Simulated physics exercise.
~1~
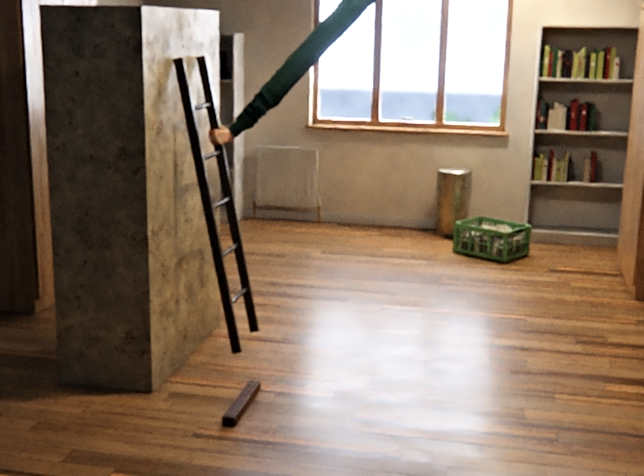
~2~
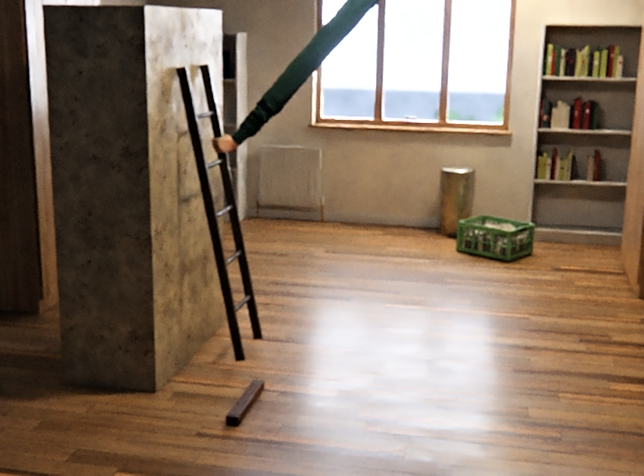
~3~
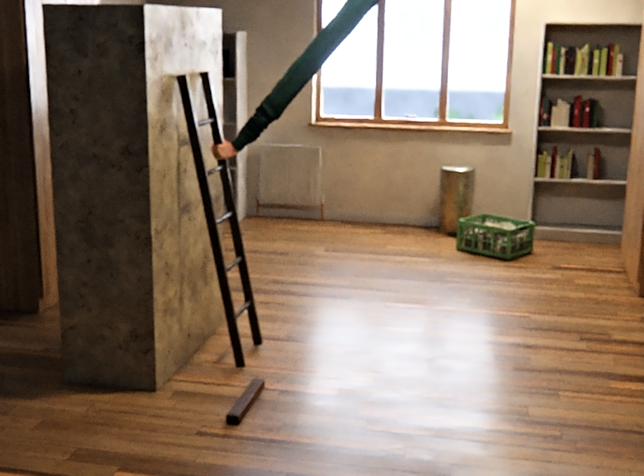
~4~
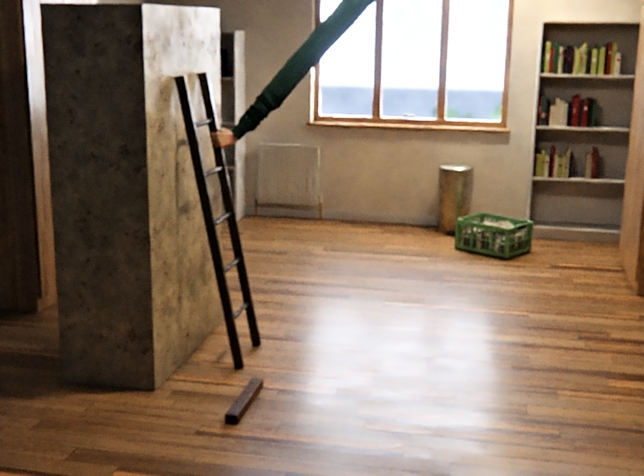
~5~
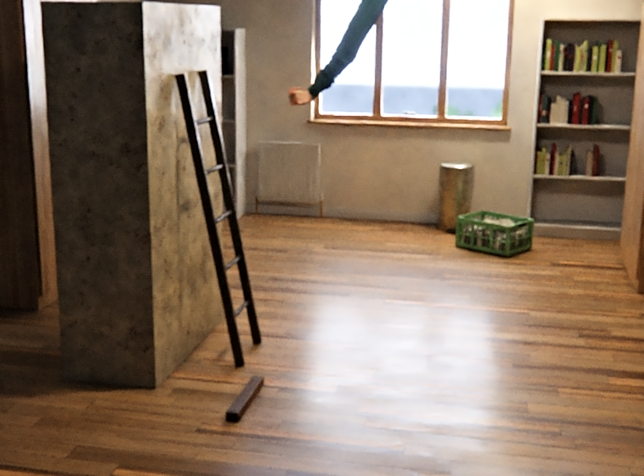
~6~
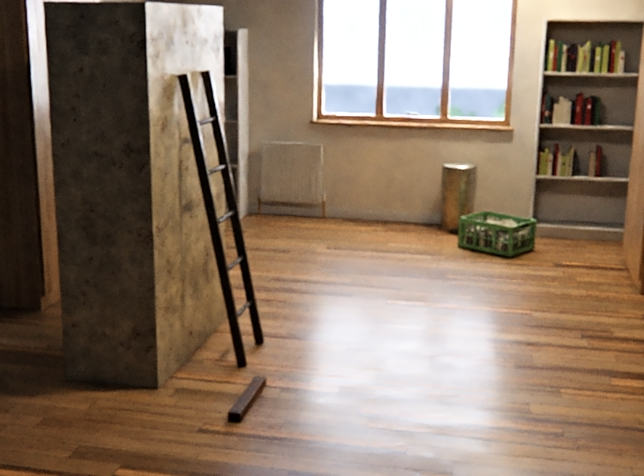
An arm in a dark green sleeve lowered a black ladder until it stood on the wooden floor, leaning against a tall stone-like block, then let go and drew back out of view. The ladder stayed leaning there, near a small wooden batten.
